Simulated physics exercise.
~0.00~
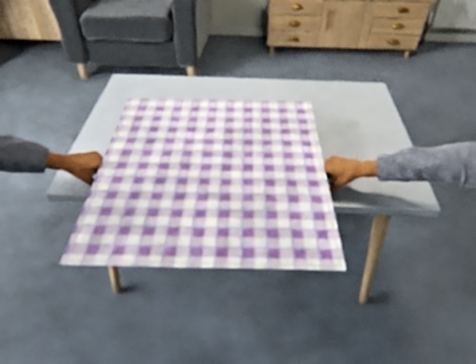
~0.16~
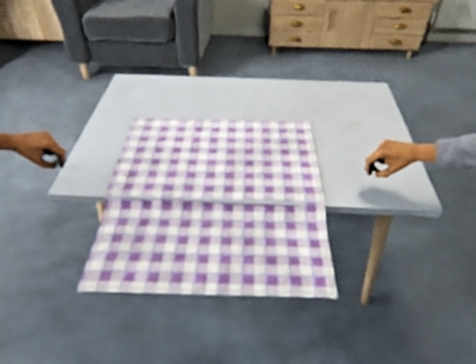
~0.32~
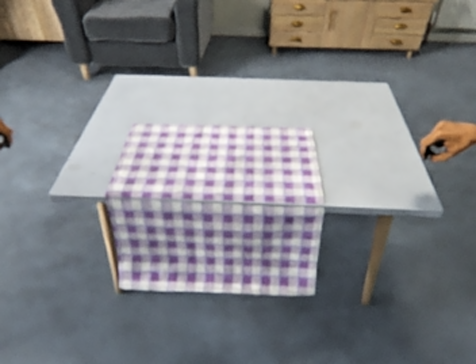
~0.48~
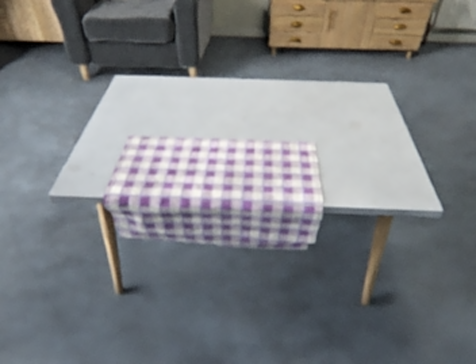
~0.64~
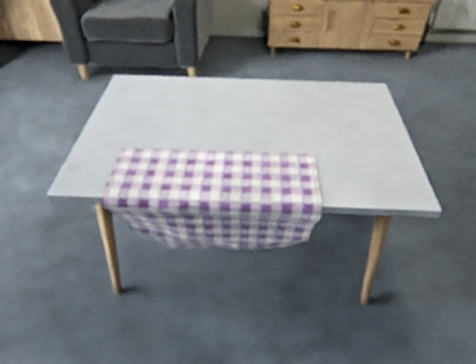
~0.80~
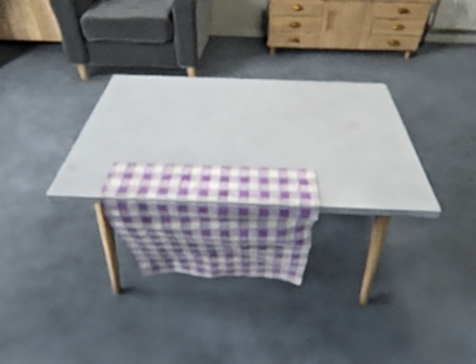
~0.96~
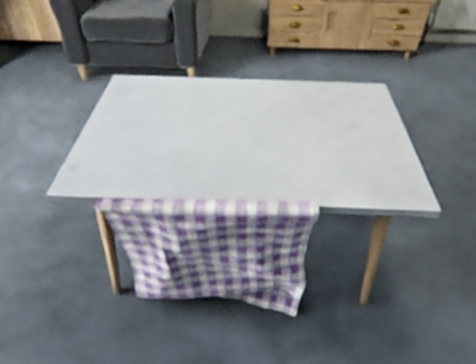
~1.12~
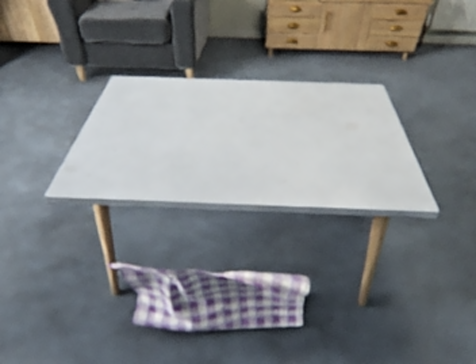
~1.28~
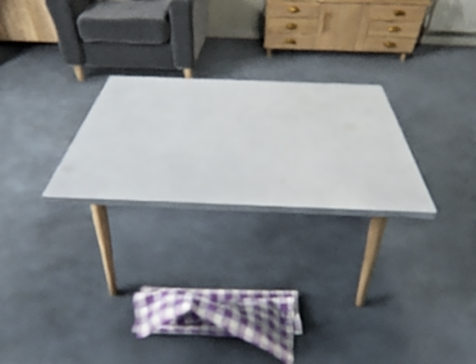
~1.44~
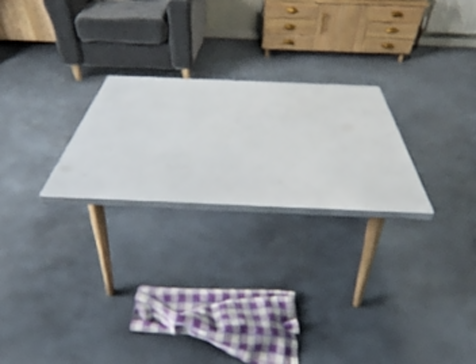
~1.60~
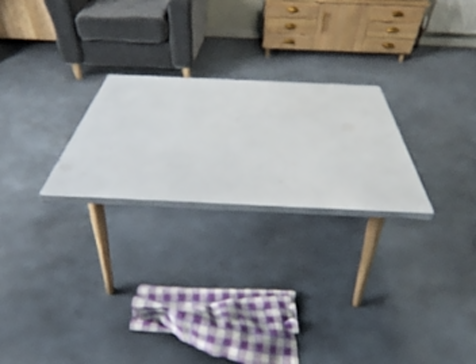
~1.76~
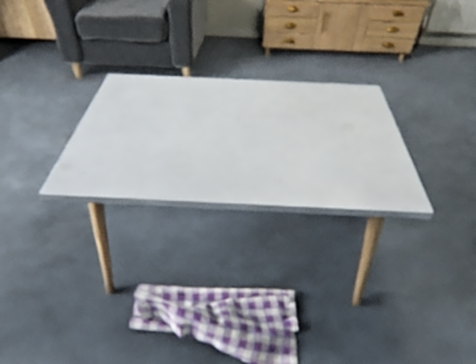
In a room with a dark grey floor, seen from slightly above, a pale grey table with wooden legs stands before a grey armchair on the left and a wooden drawer unit on the right. Two hands, one at each side, hold a purple and white checked cloth flat over the table's near edge, then let go and withdraw. The cloth drapes over the rim, its hanging part swinging beneath. It slides steadily toward the viewer until it slips off completely, dropping to the floor, where it crumples and lies still below the bare tabletop.
